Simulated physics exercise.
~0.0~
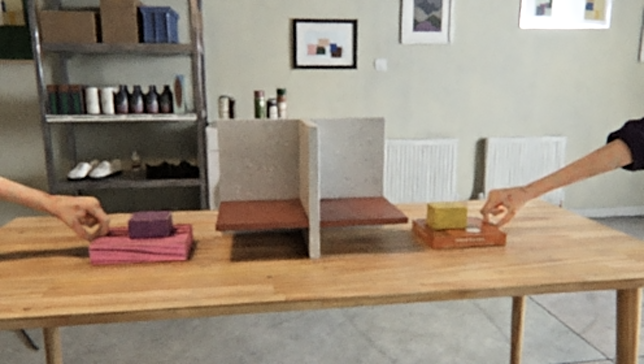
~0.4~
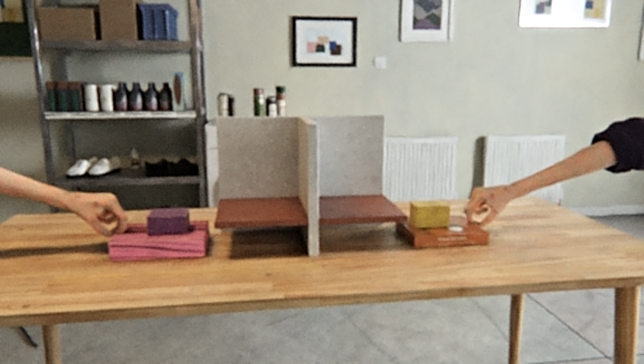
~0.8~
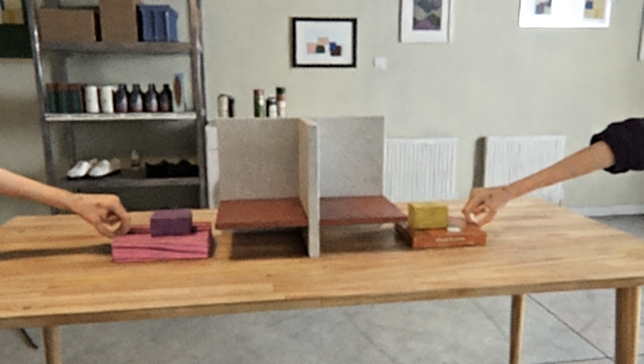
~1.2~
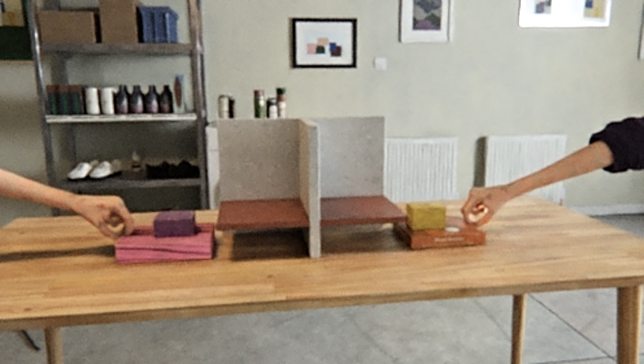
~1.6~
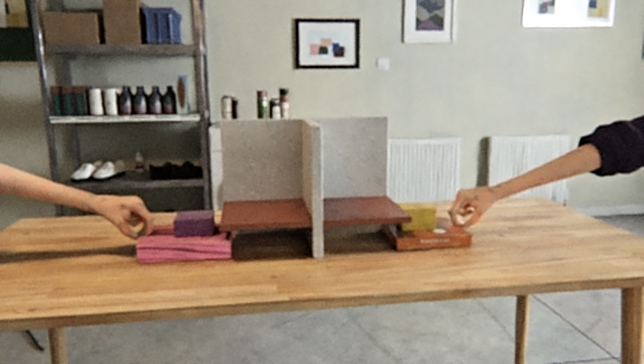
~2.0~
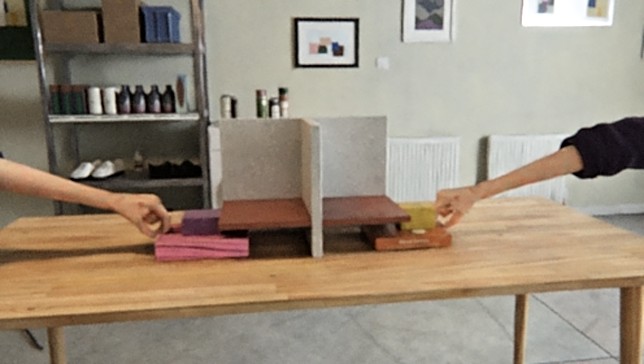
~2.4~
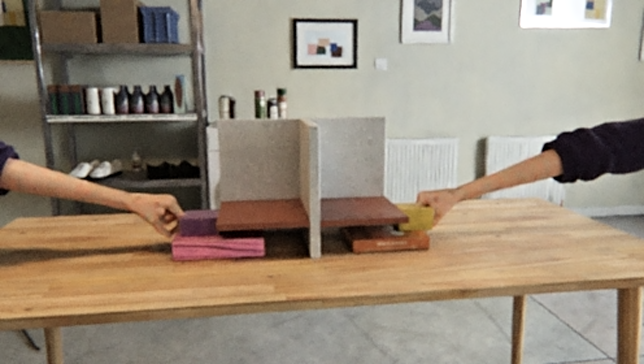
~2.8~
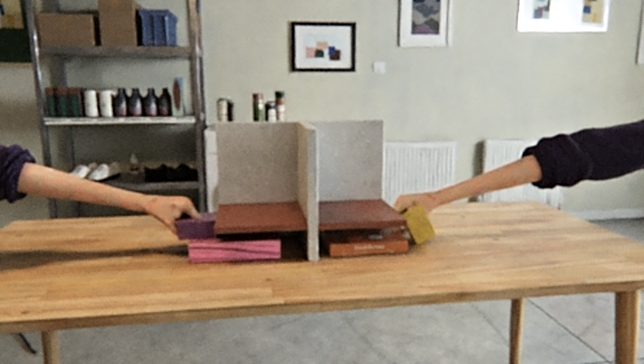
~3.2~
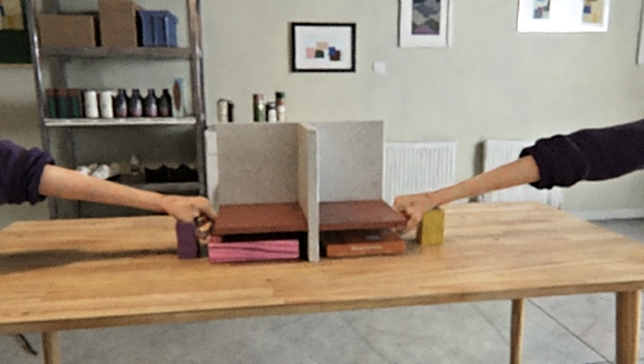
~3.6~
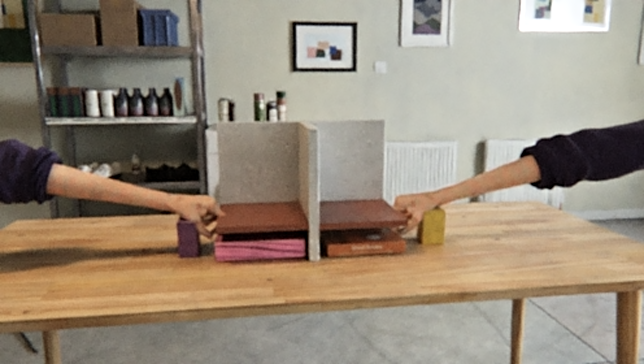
At the start, a purple block rests on a pink board at the left of a wooden table, and a yellow block sits on an orange box at the right, with a low reddish shelf and grey panels between them. A hand on each side slowly pushes the carriers inward. Both blocks meet the shelf's edges and stop while the board and box slide on beneath it. The yellow block tips off first, then the purple one drops too. Finally, both blocks stand on end on the table outside the shelf, with the carriers underneath it.
